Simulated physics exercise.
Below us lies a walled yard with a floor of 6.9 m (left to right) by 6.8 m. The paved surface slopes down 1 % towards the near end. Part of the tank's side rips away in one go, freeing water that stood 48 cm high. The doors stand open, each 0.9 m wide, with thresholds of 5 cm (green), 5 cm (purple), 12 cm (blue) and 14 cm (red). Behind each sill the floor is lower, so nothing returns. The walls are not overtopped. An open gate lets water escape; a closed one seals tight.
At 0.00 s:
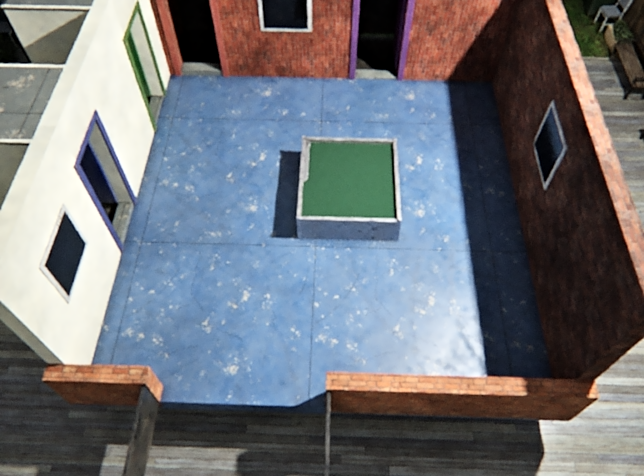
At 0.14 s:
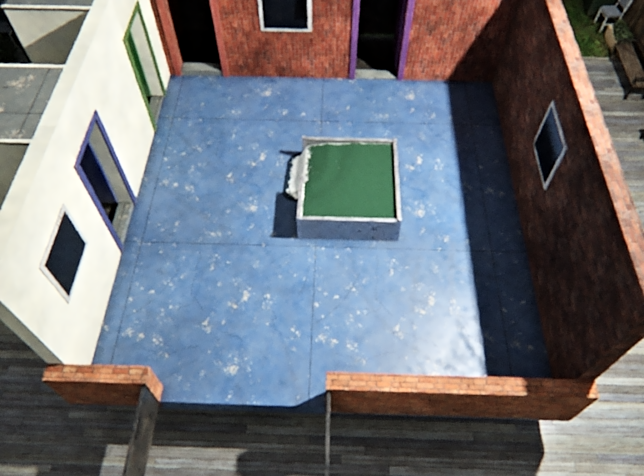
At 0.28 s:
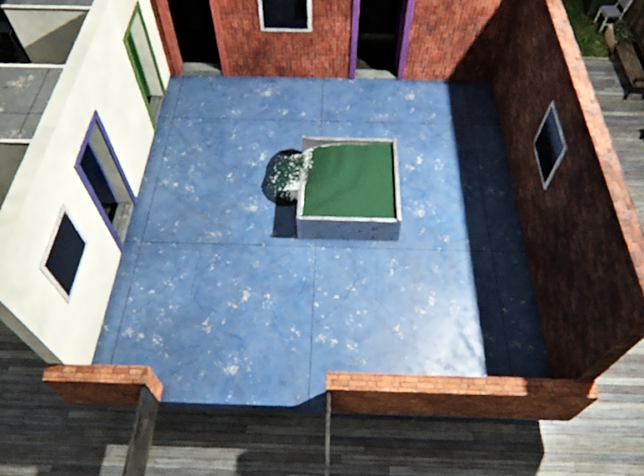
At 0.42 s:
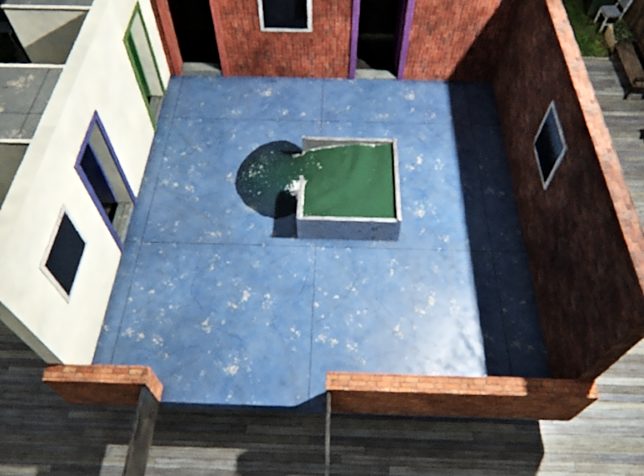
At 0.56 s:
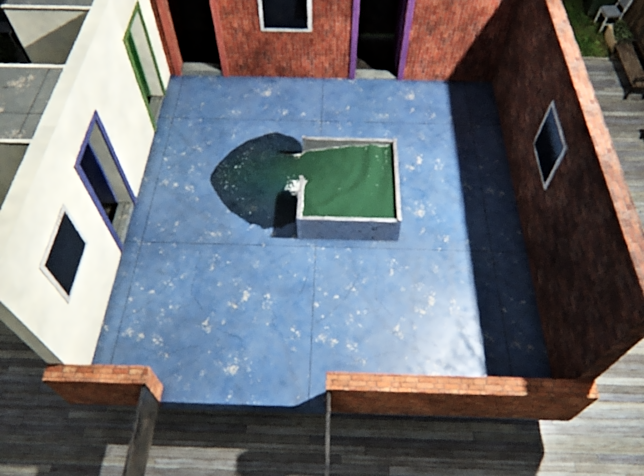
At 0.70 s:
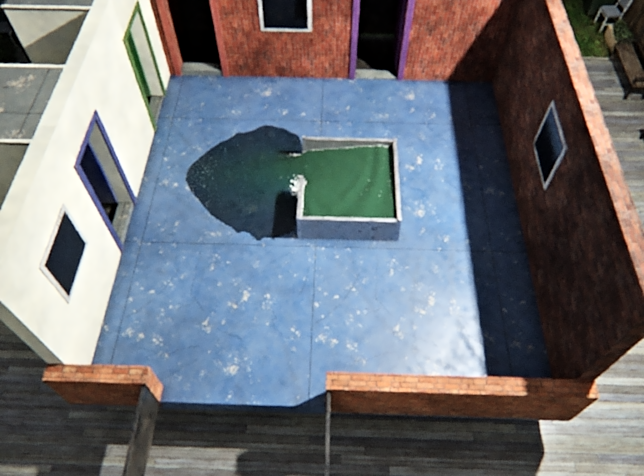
Green water bursting from the left side of a raised tank and spreading leftward in a dark pool across a blue-floored walled yard.
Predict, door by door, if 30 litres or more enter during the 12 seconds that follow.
Door by door: At the green door it exceeds the limit; at the purple door it does not reach the limit; at the blue door it keeps below the limit; at the red door it does not reach the limit.
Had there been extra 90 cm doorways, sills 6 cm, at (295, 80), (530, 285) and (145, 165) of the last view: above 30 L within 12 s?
In turn: Under, under, above.
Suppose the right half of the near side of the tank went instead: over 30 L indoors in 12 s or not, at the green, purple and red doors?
Then: Green under, purple not over, red under.
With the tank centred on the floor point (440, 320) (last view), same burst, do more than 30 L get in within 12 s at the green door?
Then: Green below.
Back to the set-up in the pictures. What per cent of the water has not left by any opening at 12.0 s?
Roughly 78 in a hundred.
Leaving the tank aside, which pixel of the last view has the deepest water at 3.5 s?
Near (168, 84).
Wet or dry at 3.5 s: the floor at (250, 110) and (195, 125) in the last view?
In turn: Wet, wet.
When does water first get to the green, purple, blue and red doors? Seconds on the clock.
Arrival: Green 1.6 s, purple 6.0 s, blue 1.5 s, red 2.2 s.
After 1.4 s water covers 20 % of the floor and is deepest (26 cm) near (297, 172); green door not reached, purple door not reached, blue door not reached, red door not reached.
After 2.2 s water covers 25 % of the floor and is deepest (20 cm) near (151, 184); green door 13 cm at the sill, 8 L in, purple door not reached, blue door 14 cm at the sill, 0 L in, red door 2 cm at the sill, 0 L in.
After 3.5 s water covers 30 % of the floor and is deepest (16 cm) near (168, 84); green door 10 cm at the sill, 38 L in, purple door not reached, blue door 10 cm at the sill, 4 L in, red door 13 cm at the sill, 1 L in.
After 7.0 s water covers 50 % of the floor and is deepest (10 cm) near (87, 383); green door 6 cm at the sill, 70 L in, purple door 2 cm at the sill, 0 L in, blue door 6 cm at the sill, 5 L in, red door 6 cm at the sill, 1 L in.
After 12.0 s water covers 70 % of the floor and is deepest (7 cm) near (87, 383); green door 3 cm at the sill, 72 L in, purple door 1 cm at the sill, 0 L in, blue door 4 cm at the sill, 5 L in, red door 2 cm at the sill, 1 L in.
